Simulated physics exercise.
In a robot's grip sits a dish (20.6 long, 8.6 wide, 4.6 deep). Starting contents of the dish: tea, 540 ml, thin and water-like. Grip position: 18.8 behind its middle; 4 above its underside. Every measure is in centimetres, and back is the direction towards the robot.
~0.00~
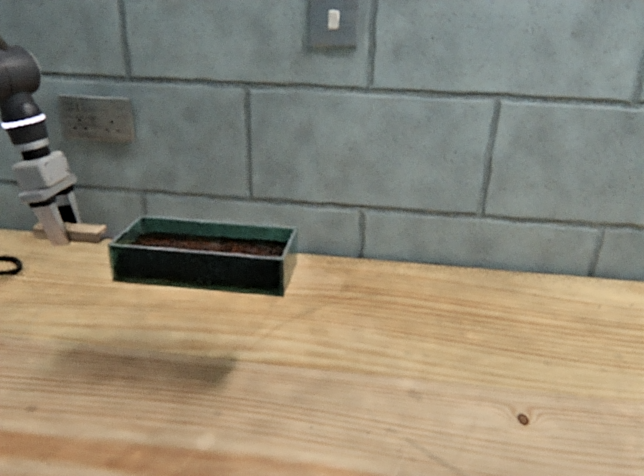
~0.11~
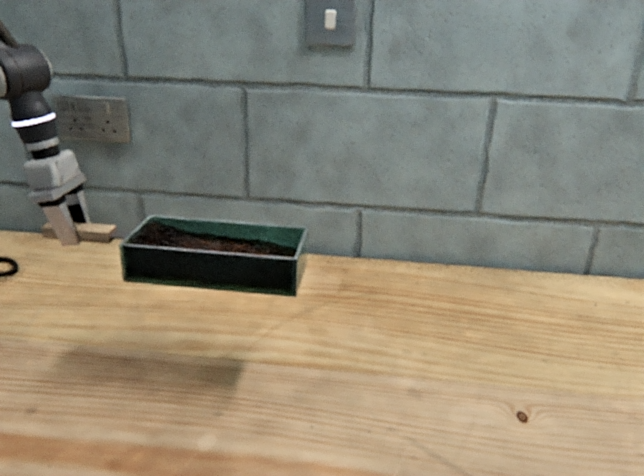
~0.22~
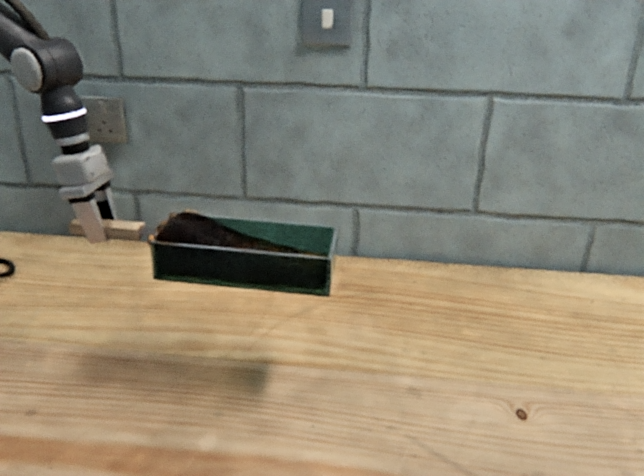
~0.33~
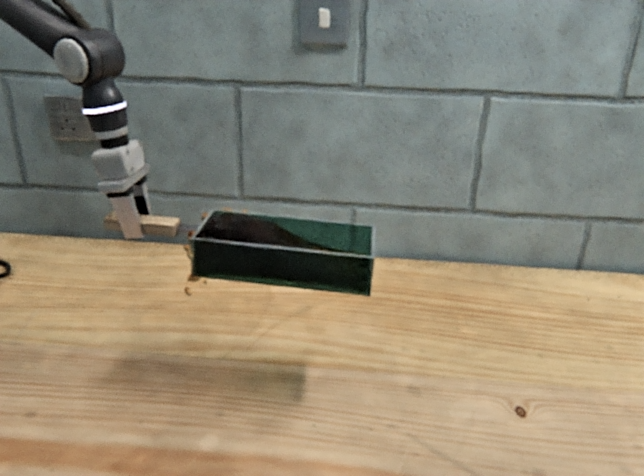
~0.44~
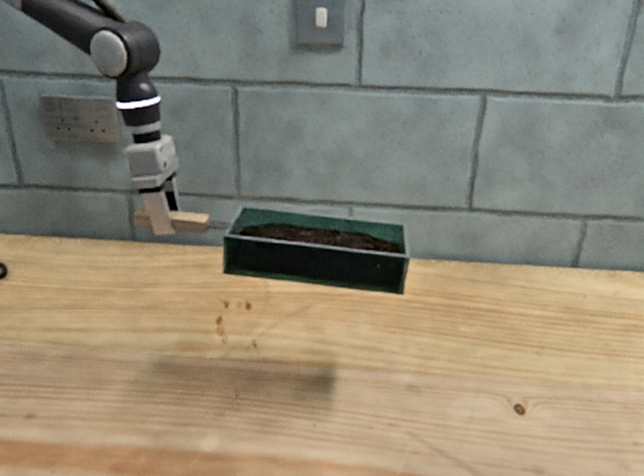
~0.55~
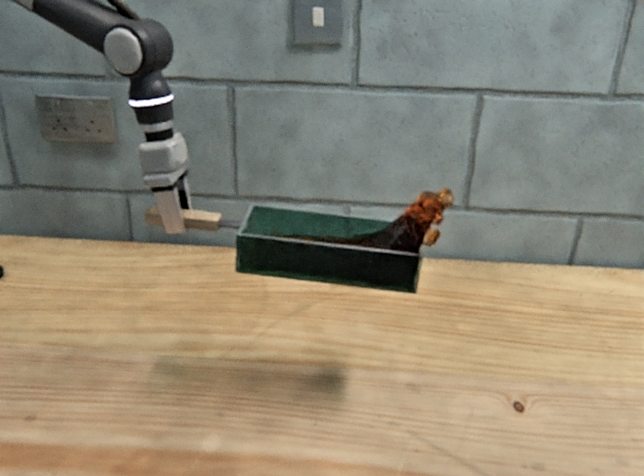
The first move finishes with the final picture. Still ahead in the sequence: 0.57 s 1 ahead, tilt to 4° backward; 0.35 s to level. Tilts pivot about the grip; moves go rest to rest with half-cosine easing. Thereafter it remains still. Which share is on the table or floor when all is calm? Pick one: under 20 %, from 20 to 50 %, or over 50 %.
From 20 to 50 %.
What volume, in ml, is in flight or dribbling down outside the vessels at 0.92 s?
Roughly 5 ml at that moment.
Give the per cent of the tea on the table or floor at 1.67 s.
30 %.
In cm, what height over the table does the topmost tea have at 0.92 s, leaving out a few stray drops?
Looks like it gets up to about 23 centimetres.
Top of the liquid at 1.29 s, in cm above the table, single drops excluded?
Stray drops aside, I'd put it at close to 24 cm.
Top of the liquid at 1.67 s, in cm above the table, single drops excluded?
It gets up to close to 23 centimetres, I'd say.
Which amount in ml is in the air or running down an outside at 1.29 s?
About 0 ml.
By 0.92 s, tilted 2° backward, liquid up to 28 above the table; 380 ml in the dish, 155 ml on the table or floor, 5 ml in the air or running down outside.
By 1.29 s, tilted 2° backward, liquid up to 24 above the table; 380 ml in the dish, 165 ml on the table or floor.
By 1.67 s, level, liquid up to 23 above the table; 380 ml in the dish, 165 ml on the table or floor.
By 2.47 s, level, liquid up to 22 above the table; 380 ml in the dish, 165 ml on the table or floor.
Final state, 380 ml in the dish, 165 ml on the table or floor. That is 31 % on the table or floor.
